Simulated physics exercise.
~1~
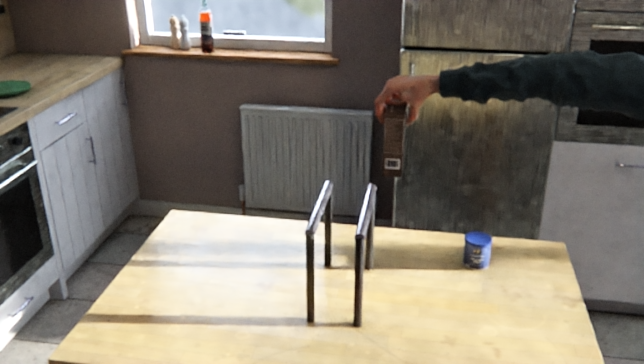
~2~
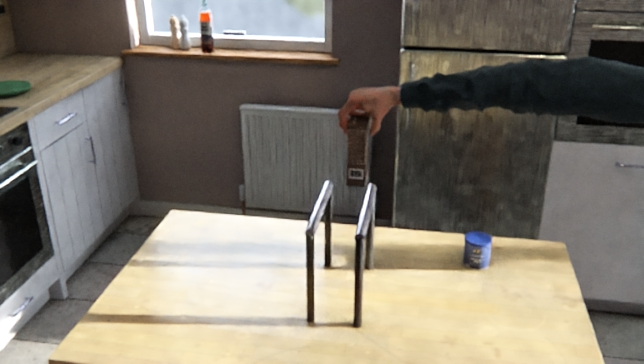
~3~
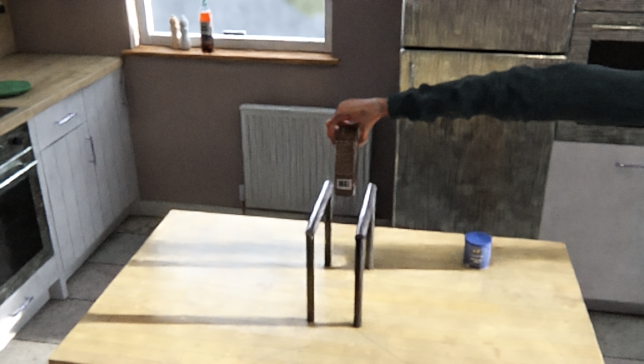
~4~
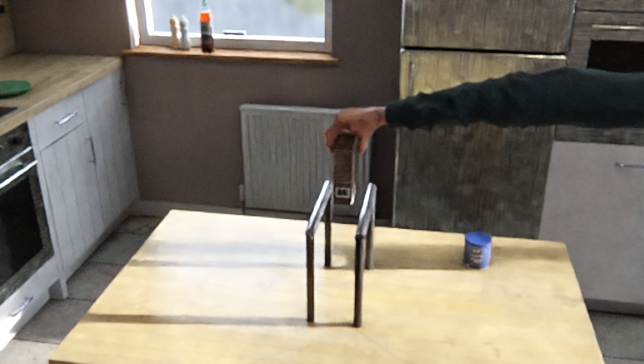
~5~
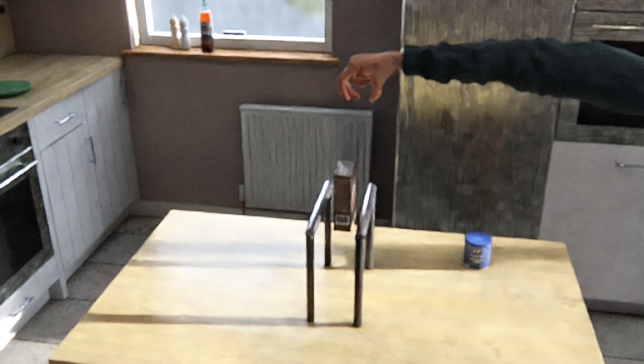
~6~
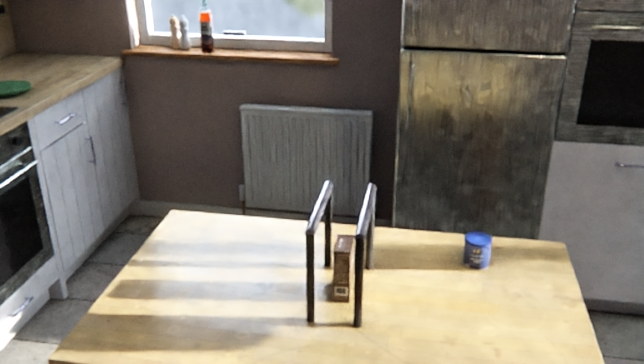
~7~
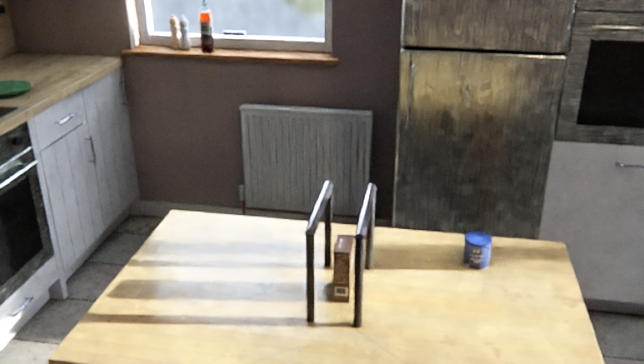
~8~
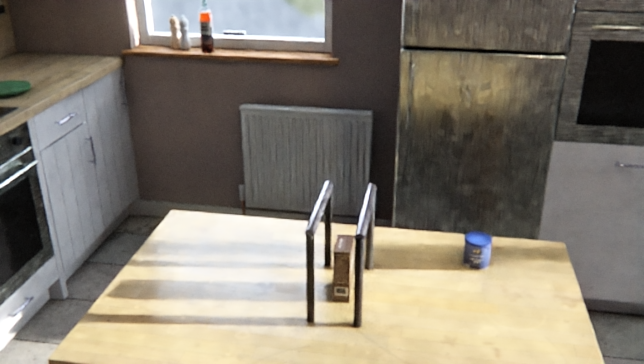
A brown packet, released by a hand, drops between two supports and stands on the table.
